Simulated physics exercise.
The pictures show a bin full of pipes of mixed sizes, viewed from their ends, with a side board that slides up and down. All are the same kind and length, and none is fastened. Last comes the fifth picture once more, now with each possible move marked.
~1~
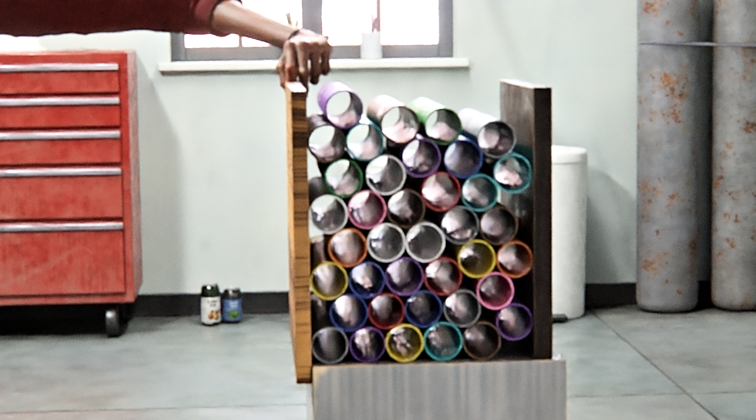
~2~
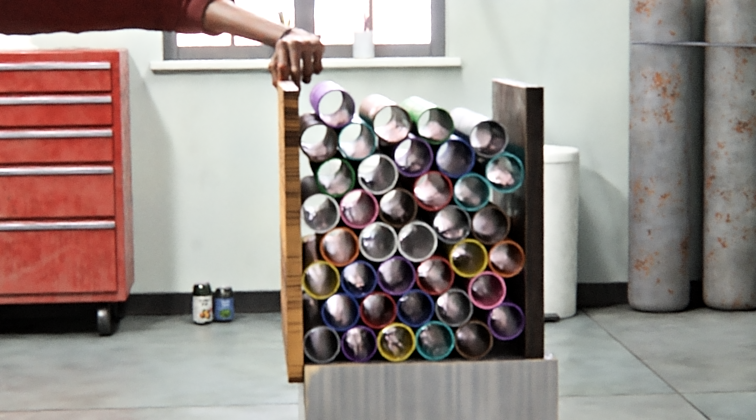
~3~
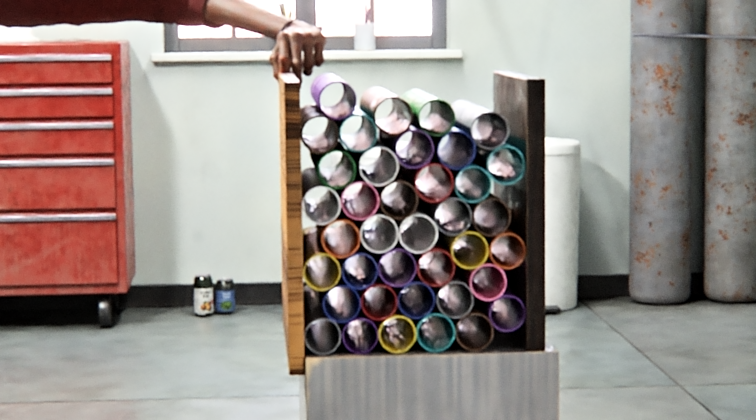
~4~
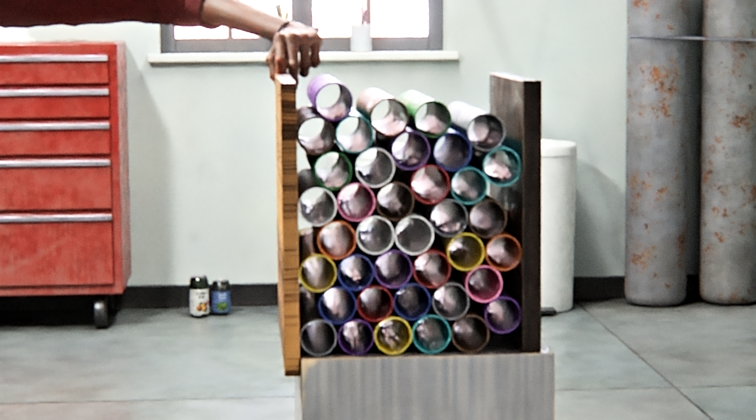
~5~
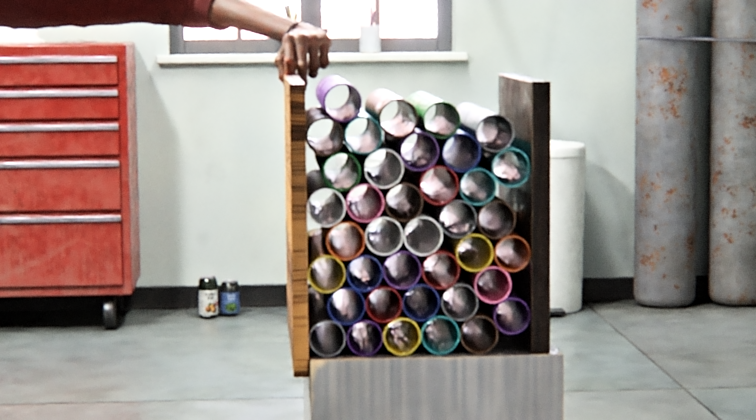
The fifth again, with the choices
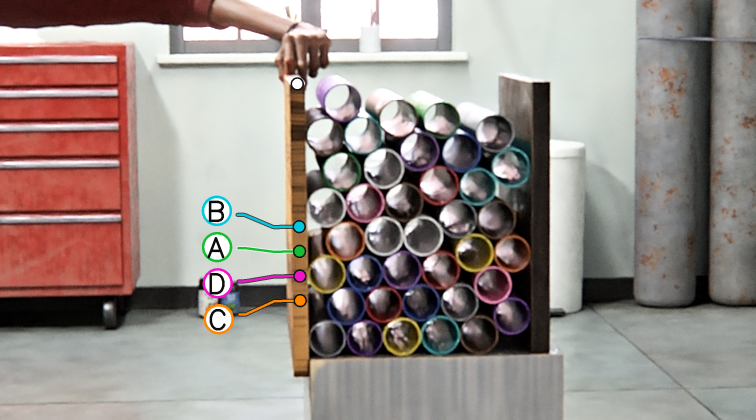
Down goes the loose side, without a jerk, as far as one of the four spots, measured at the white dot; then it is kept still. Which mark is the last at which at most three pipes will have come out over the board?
Stop at B.
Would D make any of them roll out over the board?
Yes, at D.
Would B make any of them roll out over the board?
Yes.
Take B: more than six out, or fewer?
Fewer than six.
On the marked copy, A at (300, 251); B at (299, 227); C at (300, 301); D at (300, 276); the white dot at (297, 84).
Taking B. A third of the way, top of the board (306, 147).
Two thirds of the way, top of the board (307, 219).
When it is over, top of the board (307, 226), two out over the board.
As for the rest, A more than three out over the board; C more than three out over the board; D more than three out over the board.
